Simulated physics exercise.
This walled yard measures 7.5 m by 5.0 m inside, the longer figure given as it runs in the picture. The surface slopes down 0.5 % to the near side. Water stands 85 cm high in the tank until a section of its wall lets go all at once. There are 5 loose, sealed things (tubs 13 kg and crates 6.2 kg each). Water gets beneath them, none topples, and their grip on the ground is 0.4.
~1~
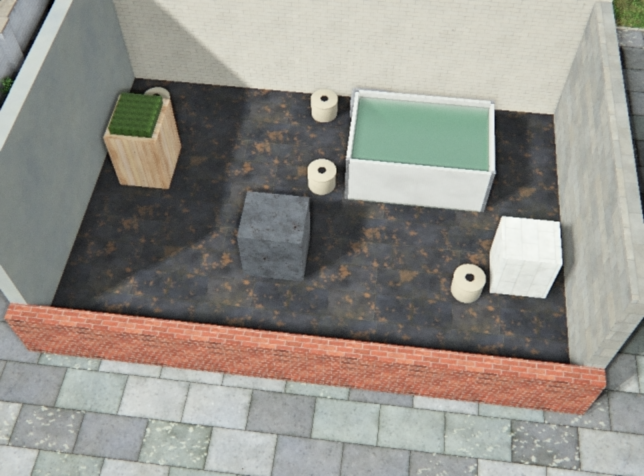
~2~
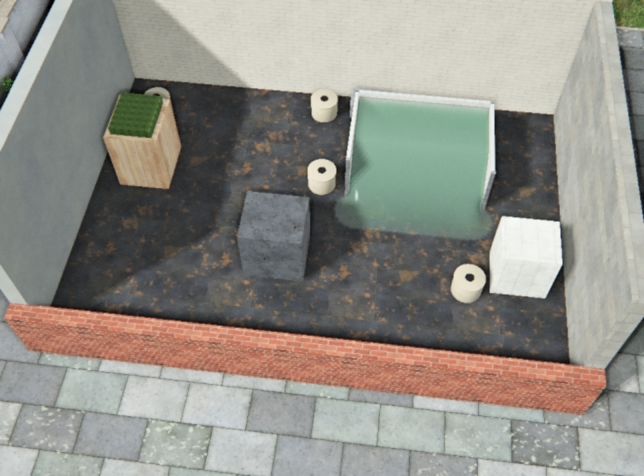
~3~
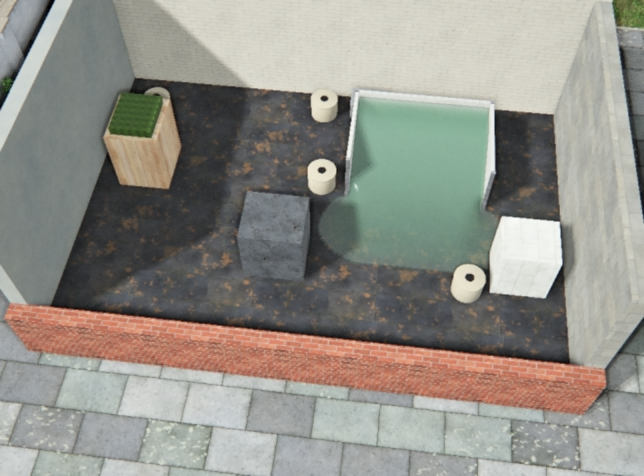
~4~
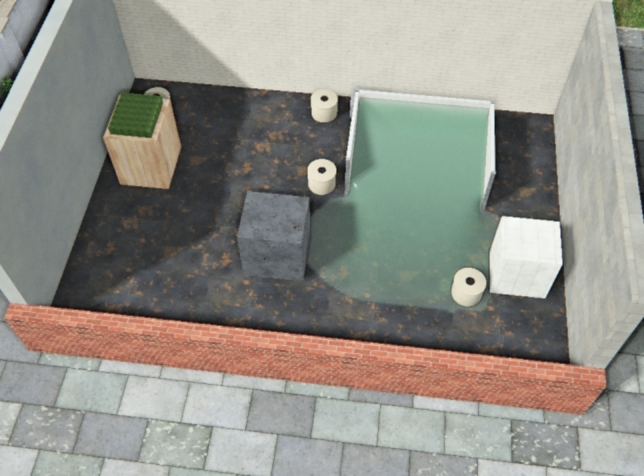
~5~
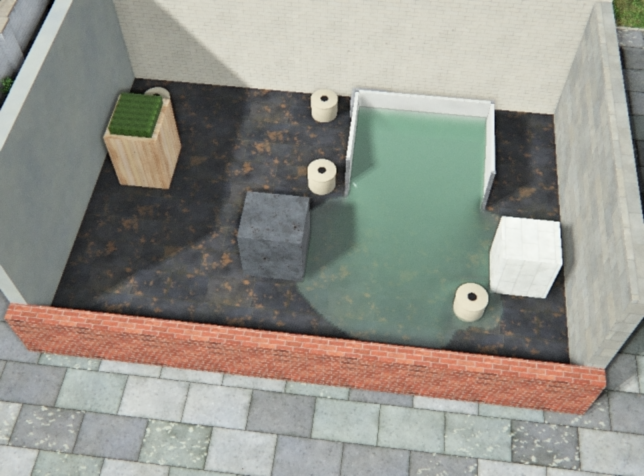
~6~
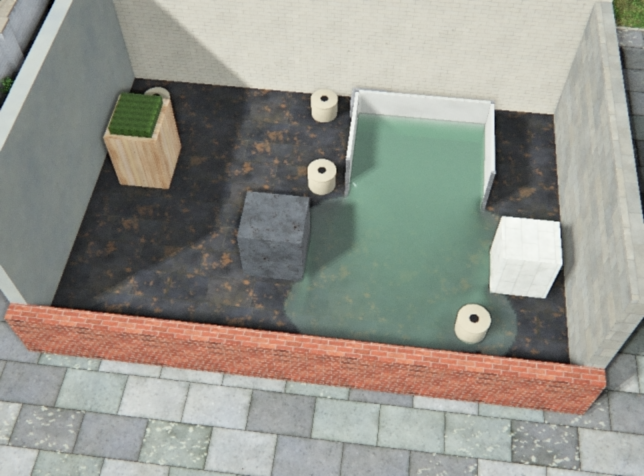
A walled yard with a dark, mottled floor and low red-brick front wall is seen from above by a still camera. A green-topped wooden block stands left, a dark grey block near the centre, a white one right, and pale round tubs around a white-walled tank of green water. The tank's front opens, water spreads toward the brick wall, and the nearest tub slides slightly forward while the others stay put.
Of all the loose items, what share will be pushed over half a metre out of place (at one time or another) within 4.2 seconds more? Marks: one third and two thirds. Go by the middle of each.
It is not even a third.
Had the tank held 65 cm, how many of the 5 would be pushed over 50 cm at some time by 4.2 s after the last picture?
In that case 1 of them.
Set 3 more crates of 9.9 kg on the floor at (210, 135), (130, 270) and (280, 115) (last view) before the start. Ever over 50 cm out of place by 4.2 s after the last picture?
In that order: Under, past it, short of it.
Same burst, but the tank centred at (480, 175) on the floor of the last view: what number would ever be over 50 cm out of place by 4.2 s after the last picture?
Then 1.
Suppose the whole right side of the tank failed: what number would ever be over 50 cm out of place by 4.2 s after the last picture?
Then 3.
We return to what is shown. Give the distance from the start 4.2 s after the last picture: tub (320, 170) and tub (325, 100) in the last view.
In that order: 10 cm, 0 cm.
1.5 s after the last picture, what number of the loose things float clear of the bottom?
1 of them.
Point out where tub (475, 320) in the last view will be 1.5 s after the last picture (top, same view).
Near (543, 296).
Then, 0.4 s after the last picture 1 of 5 are over 50 cm from their spots; 1 afloat.
Then, 1.5 s after the last picture 1 of 5 are over 50 cm from their spots; 1 afloat.
Then, 2.8 s after the last picture 1 of 5 are over 50 cm from their spots; 1 afloat.
Then, 4.2 s after the last picture 0 of 5 are over 50 cm from their spots, and 1 have been at some point; 1 afloat.
